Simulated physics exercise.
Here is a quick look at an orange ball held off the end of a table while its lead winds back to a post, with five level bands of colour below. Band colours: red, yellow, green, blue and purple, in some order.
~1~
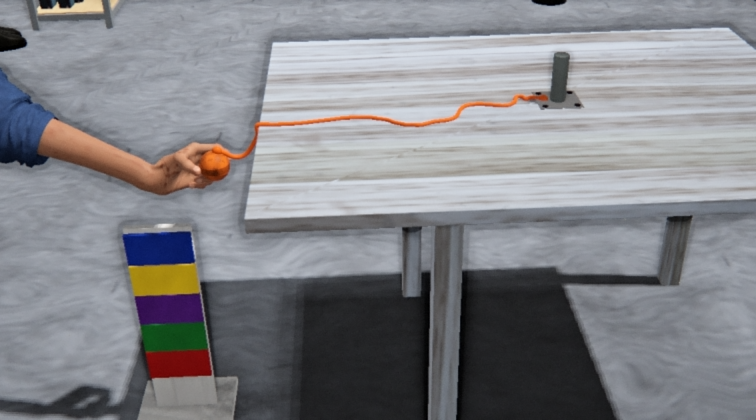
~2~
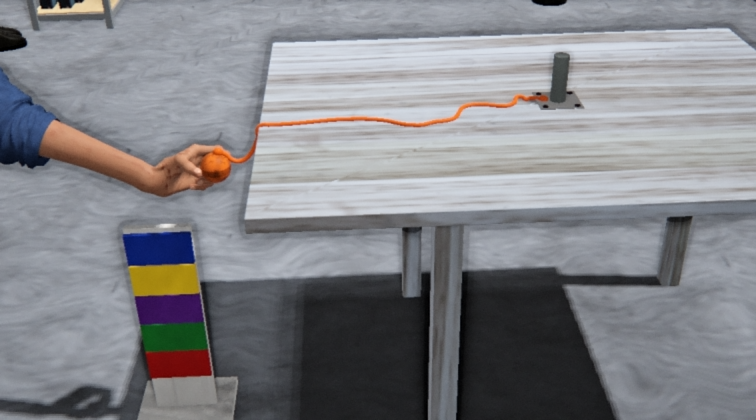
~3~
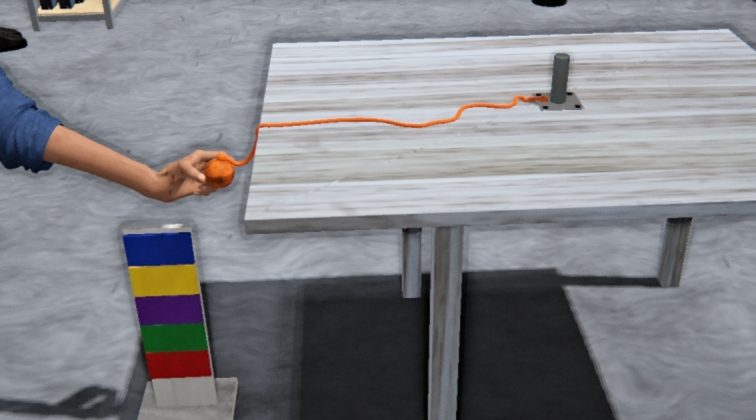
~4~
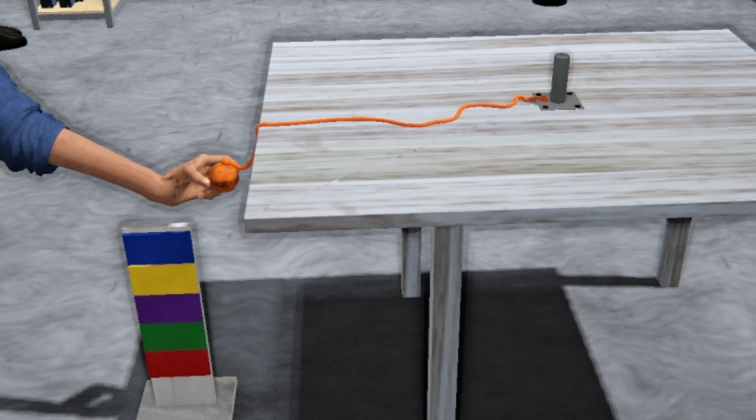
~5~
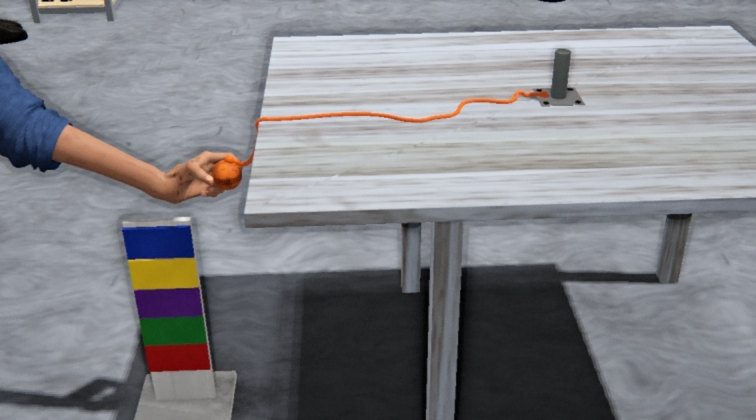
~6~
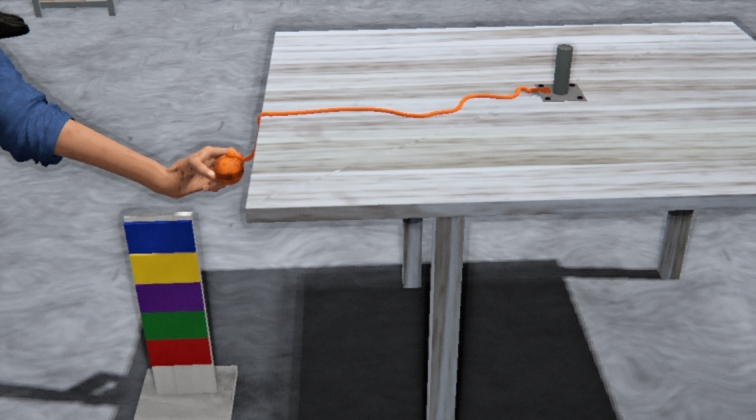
An orange ball was held in a hand just off the left end of a table, its orange string winding back to a post, and it shifted only slightly rightward above the coloured bands.
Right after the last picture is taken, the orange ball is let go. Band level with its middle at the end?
Blue band.
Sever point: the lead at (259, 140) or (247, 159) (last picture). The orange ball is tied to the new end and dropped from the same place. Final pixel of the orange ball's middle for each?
Result 1: (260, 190). Result 2: (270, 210).
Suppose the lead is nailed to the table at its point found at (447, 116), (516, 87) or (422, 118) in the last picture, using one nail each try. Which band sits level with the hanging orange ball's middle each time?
Taking the three tries in turn, you'd get none, it hangs higher, blue and higher than all five.
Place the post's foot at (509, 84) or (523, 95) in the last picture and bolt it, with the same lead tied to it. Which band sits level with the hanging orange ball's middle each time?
Result 1: Yellow. Result 2: Yellow.
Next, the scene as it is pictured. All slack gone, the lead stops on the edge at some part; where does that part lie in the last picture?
That would be the bit at (303, 113).
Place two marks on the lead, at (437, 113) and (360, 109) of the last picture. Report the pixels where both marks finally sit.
End positions: About (397, 106) and about (316, 112).
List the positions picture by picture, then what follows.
Orange ball (215, 166); blue (159, 250); yellow (164, 281); purple (169, 310); green (174, 338); red (179, 365), in the first frame.
Orange ball (215, 168); lead through (517, 97) (463, 108) (412, 125) (345, 120) (270, 125), in the second frame.
Orange ball (219, 173), in the third frame.
Orange ball (223, 178); lead through (517, 98) (463, 108) (412, 125) (345, 120) (270, 125), in the fourth frame.
Orange ball (227, 175), in the fifth frame.
Orange ball (228, 170); lead through (520, 89) (465, 99) (414, 116) (347, 110) (272, 115), in the sixth frame.
Soon after, ball near (251, 225); level with blue.
Then, ball near (278, 225); level with blue.
Further on, ball near (281, 230); level with blue.
At rest, ball near (273, 232); level with blue. At blue.
